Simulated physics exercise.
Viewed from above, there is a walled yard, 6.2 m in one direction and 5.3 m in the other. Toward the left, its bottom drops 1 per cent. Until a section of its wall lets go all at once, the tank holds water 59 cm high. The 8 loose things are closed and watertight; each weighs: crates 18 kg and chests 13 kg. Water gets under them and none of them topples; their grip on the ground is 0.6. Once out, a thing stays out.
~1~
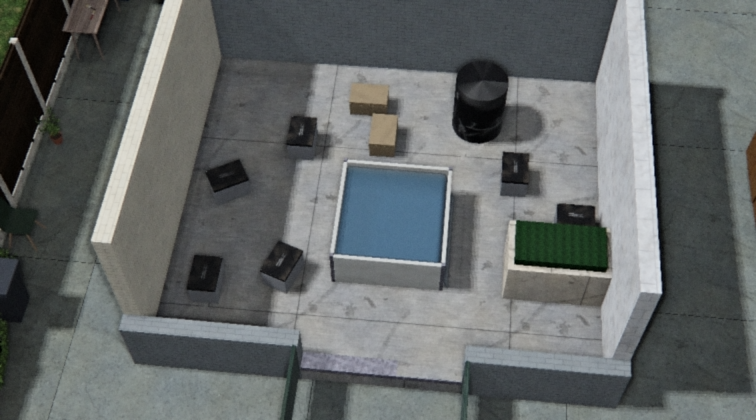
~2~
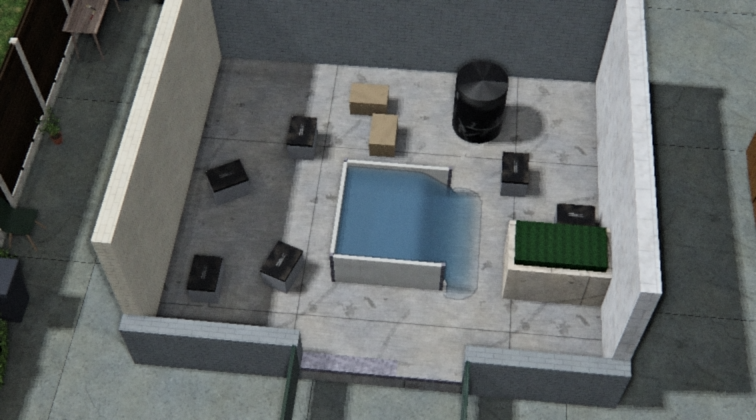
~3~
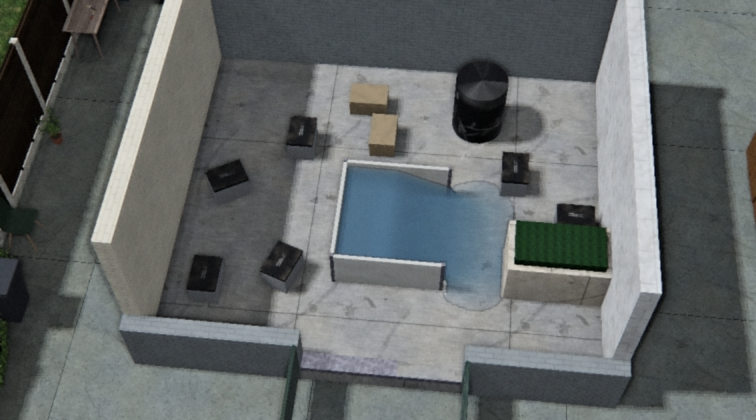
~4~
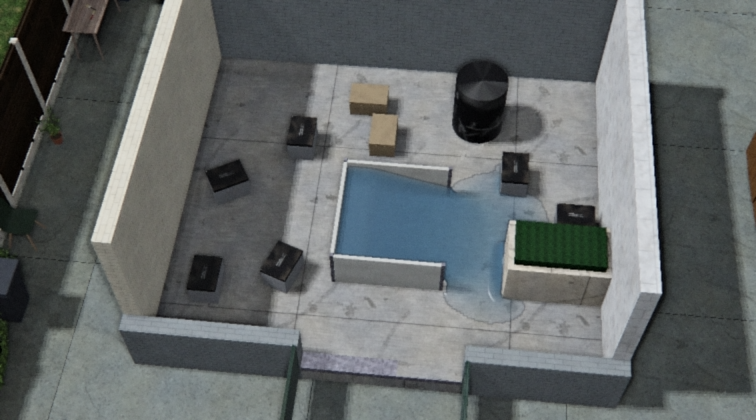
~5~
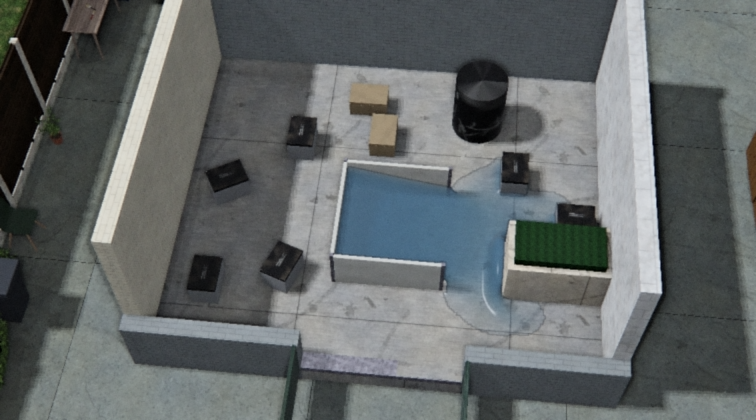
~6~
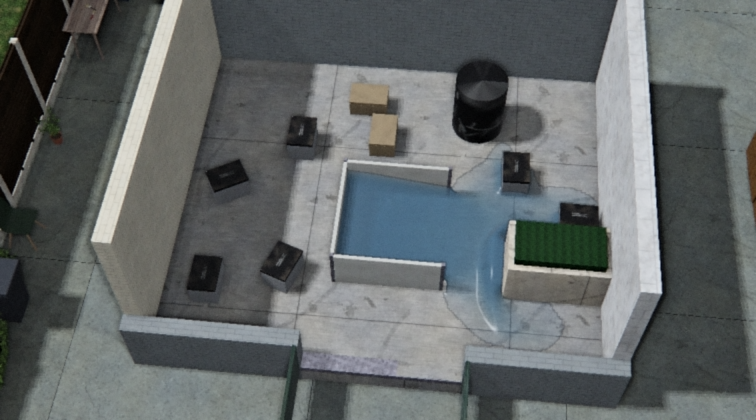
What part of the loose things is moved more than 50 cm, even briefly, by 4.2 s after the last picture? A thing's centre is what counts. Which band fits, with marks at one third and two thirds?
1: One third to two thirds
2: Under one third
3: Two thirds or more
The answer is 2.
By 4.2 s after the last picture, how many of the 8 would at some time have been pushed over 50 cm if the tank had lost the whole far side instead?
So the tally would be 3.
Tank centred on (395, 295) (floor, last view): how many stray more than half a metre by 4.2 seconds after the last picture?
That gives 1 of them.
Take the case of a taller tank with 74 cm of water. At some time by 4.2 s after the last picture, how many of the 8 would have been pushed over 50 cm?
With that change, 3 of them.
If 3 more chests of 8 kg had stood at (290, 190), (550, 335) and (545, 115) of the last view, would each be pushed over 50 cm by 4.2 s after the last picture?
Going through them, I'd say falls short, exceeds it and finally exceeds it.
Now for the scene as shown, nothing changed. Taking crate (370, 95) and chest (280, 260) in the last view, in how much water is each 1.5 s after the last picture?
0 and 0 cm.
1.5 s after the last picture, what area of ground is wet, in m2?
Roughly 13 m2 of it is wet.
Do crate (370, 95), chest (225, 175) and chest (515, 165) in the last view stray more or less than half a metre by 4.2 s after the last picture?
Well, in turn that's not reaching it, not reaching it, topping it.
Then, 0.4 s after the last picture 0 of 8 are over 50 cm from their spots; 1 afloat.
Then, 1.5 s after the last picture 1 of 8 are over 50 cm from their spots; 2 afloat.
Then, 2.8 s after the last picture 1 of 8 are over 50 cm from their spots; 2 afloat.
Then, 4.2 s after the last picture 1 of 8 are over 50 cm from their spots, and 1 have been at some point; 0 afloat.
